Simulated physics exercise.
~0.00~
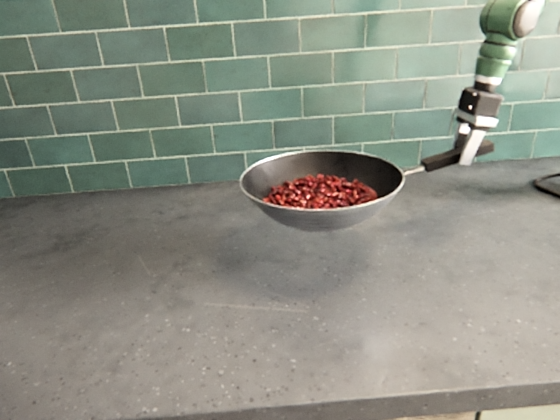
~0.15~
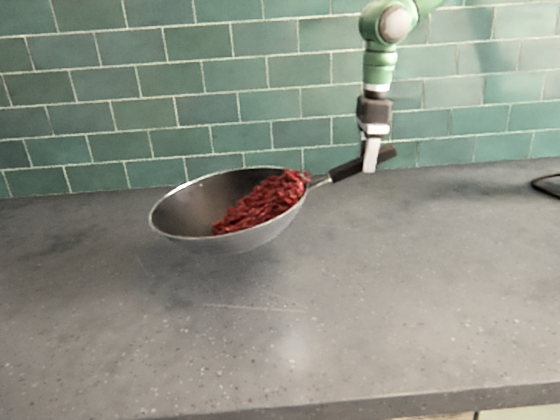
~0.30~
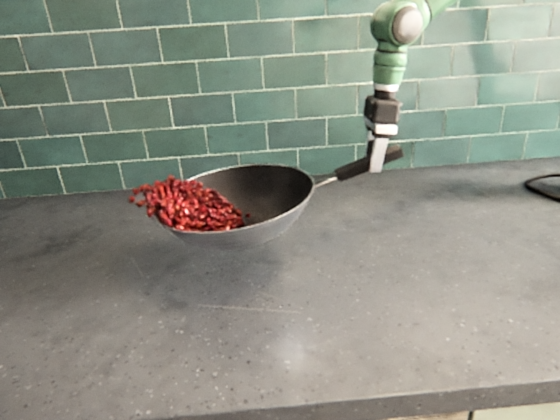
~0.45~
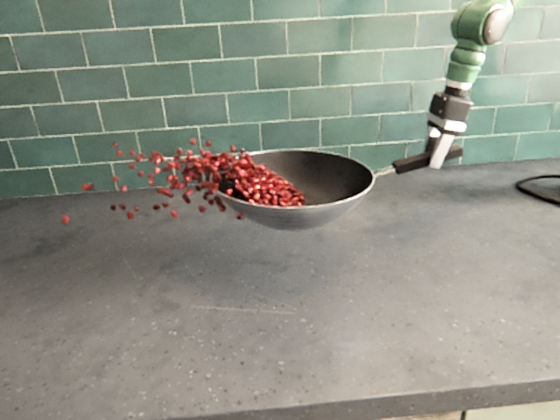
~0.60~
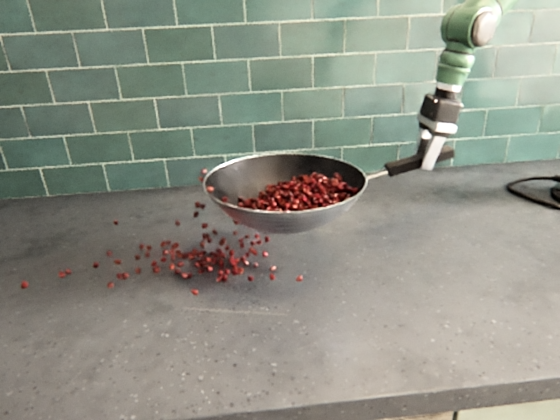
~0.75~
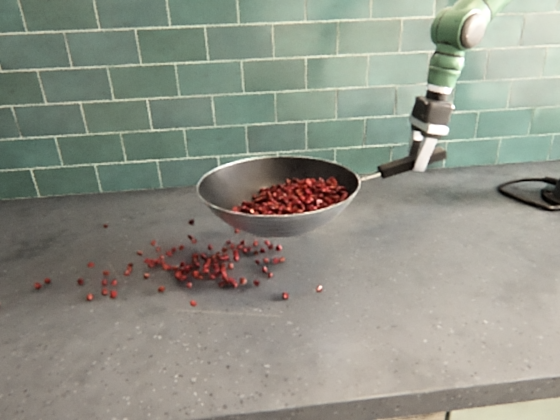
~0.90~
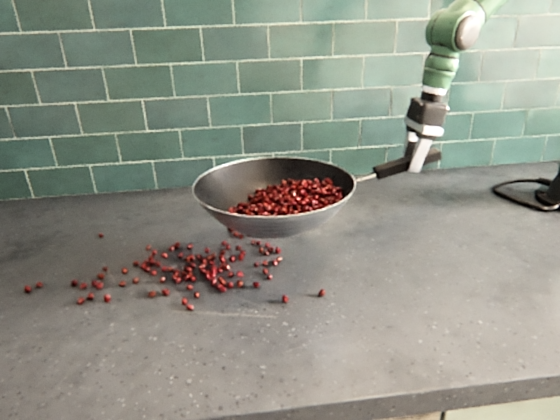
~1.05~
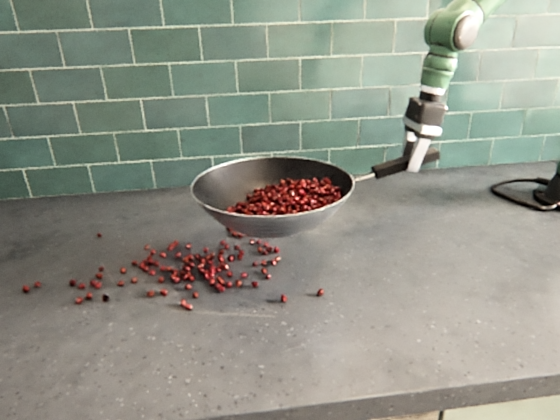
A robot arm jerks a wok of red beans left and back, spilling some onto the counter.
